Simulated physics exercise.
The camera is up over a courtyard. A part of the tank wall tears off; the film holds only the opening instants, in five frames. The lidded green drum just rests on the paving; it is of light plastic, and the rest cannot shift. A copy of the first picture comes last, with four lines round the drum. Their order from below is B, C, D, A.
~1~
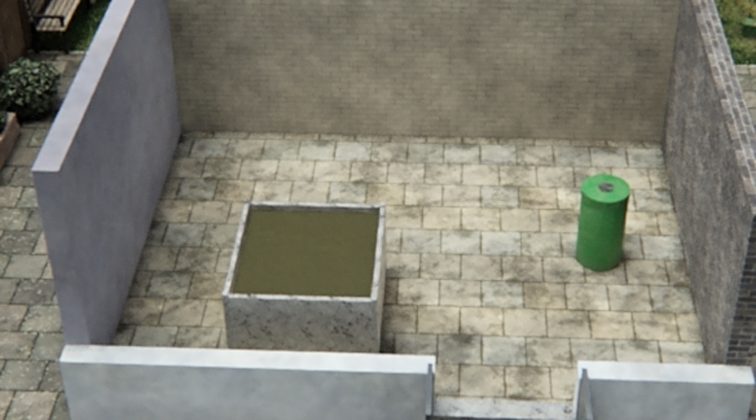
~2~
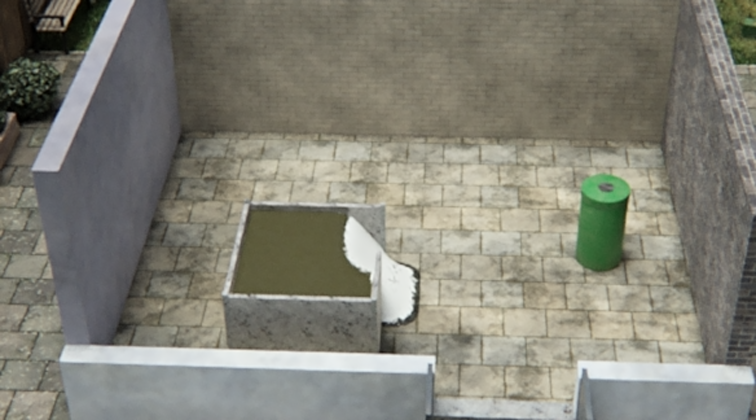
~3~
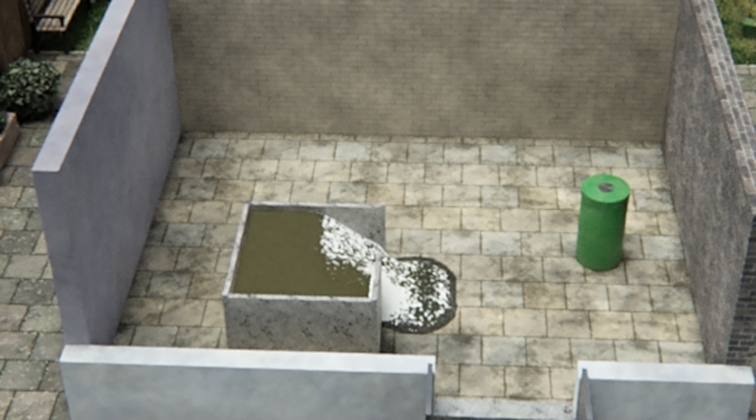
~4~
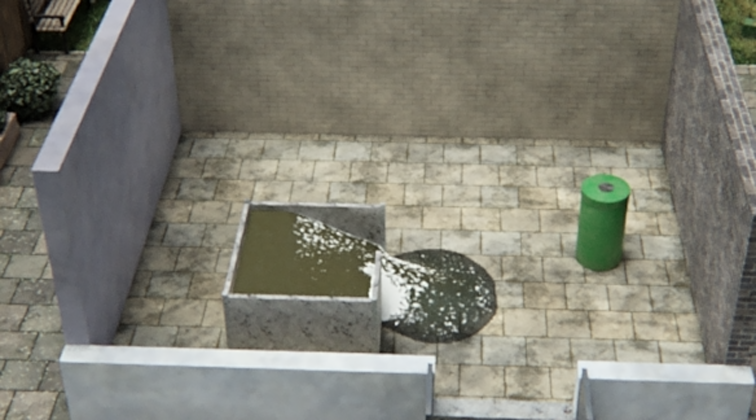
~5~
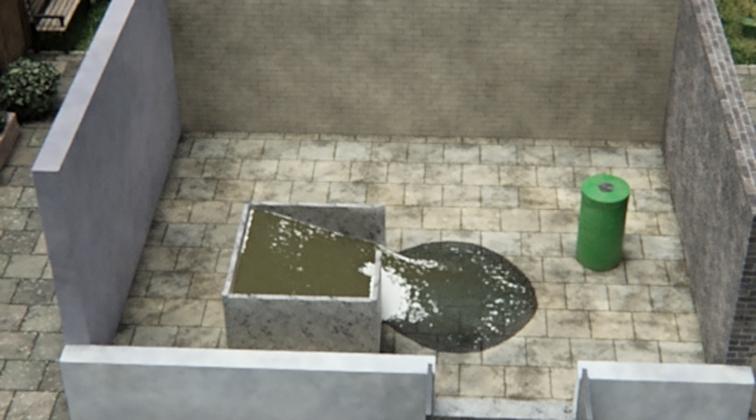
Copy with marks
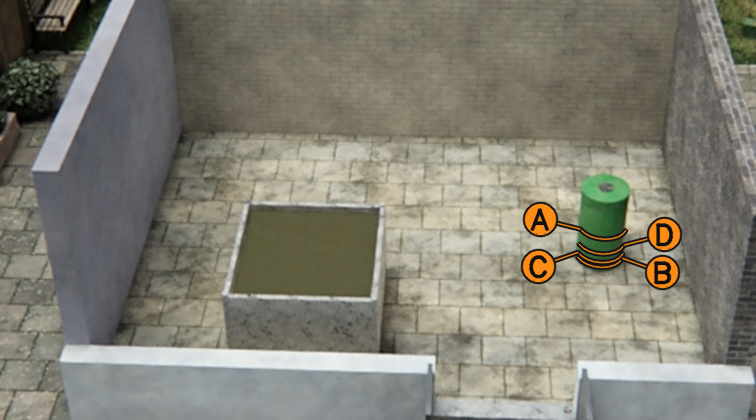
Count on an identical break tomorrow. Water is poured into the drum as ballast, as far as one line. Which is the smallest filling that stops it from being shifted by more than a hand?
Use level A.
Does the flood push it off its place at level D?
Yes, it does.
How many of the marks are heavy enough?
One of the four.
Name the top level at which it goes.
Here it is level D.
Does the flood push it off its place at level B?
Yes, that goes wrong.
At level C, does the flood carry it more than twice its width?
Yes, it does.
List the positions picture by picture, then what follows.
Lid of the green drum at (606, 188); tank full, its middle at (308, 255); open gate at (506, 362), in the first picture.
In the second picture, 1 % of the ground under water, its edge towards the drum at (412, 279).
In the third picture, 3 % of the ground under water, its edge towards the drum at (442, 269).
In the fourth picture, 6 % of the ground under water, its edge towards the drum at (478, 270).
Lid of the green drum at (606, 188); 8 % of the ground under water, its edge towards the drum at (526, 287), in the fifth picture.
In orange, A at (604, 239); B at (601, 267); C at (601, 262); D at (602, 254); from the bottom up B, C, D, A.
For level A, it does not move.
For level B, it is pushed about 6 times its own width away.
For level C, it is pushed about 3 times its own width away.
For level D, it is pushed about half its own width away.
